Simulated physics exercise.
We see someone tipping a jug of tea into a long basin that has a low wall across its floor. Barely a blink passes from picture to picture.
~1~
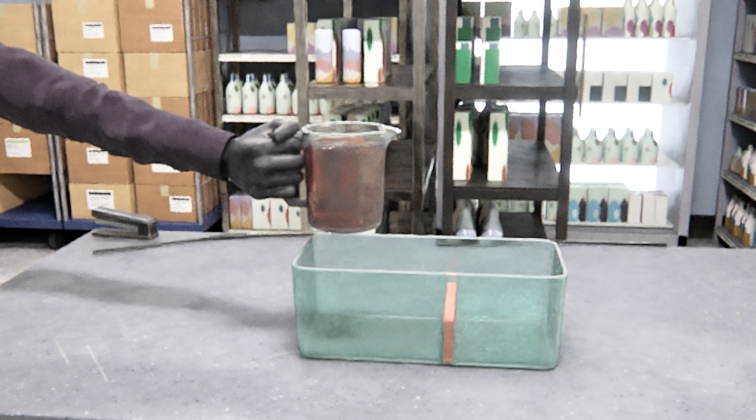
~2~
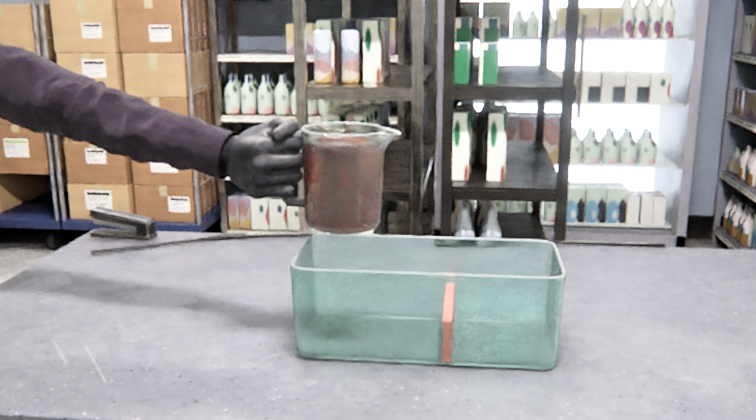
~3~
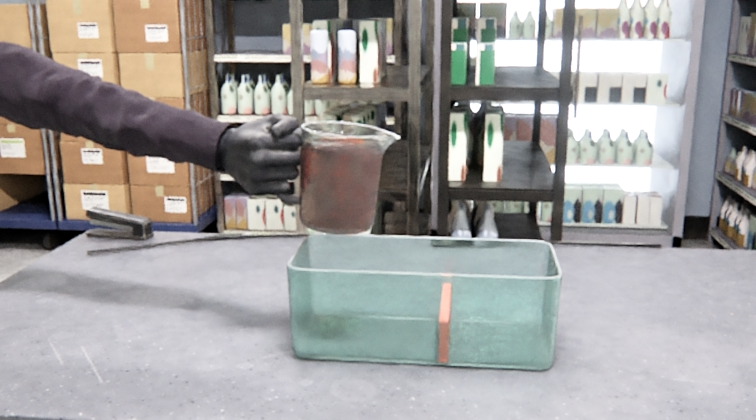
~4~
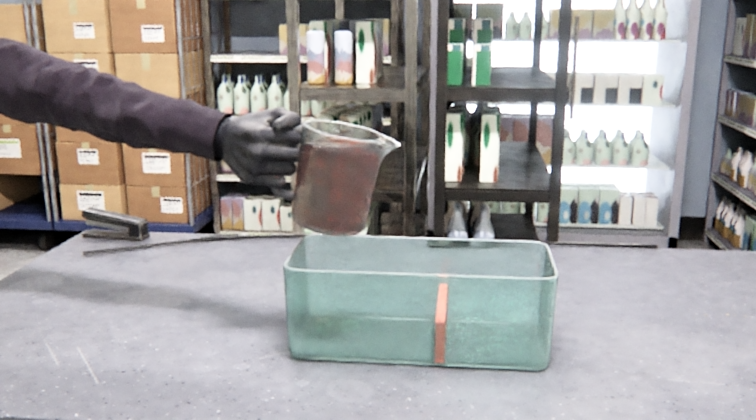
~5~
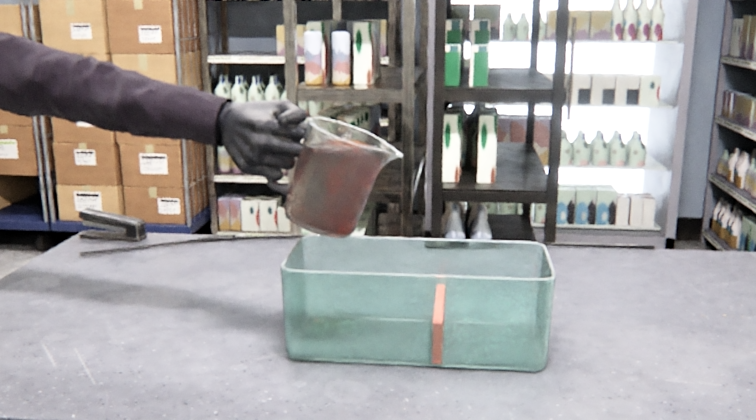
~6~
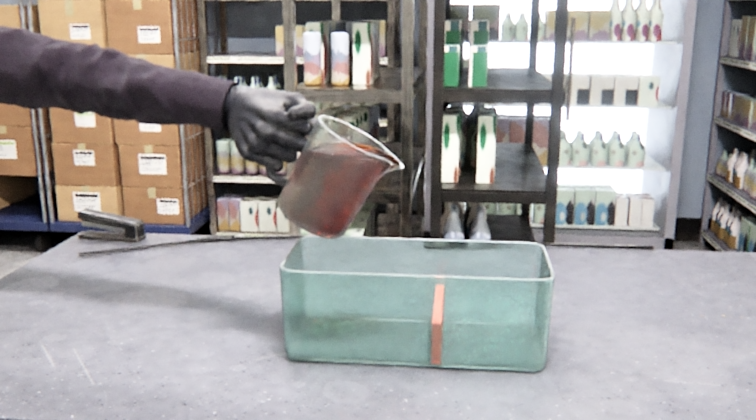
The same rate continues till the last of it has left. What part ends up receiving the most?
The most goes into the left part.
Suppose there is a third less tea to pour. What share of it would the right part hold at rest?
About 10 parts in a hundred, give or take.
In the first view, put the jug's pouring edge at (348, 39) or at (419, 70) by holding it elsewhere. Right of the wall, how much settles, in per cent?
5 %, 90 %.
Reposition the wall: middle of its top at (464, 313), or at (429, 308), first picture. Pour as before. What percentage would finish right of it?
Roughly 15 % and then 85 %.
A moment on, the tilt is 85° and 66 per cent is still to pour, 6 is left of the wall and 12 right of it.
Next, the tilt is 96° and 26 per cent is still to pour, 37 is left of the wall and 26 right of it.
Then the tilt is 96° and 8 per cent is still to pour, 55 is left of the wall and 34 right of it.
Later the tilt is 96° and 2 per cent is still to pour, 63 is left of the wall and 34 right of it.
Finally, 66 per cent lies left of the wall, 34 right of it and 0 outside.
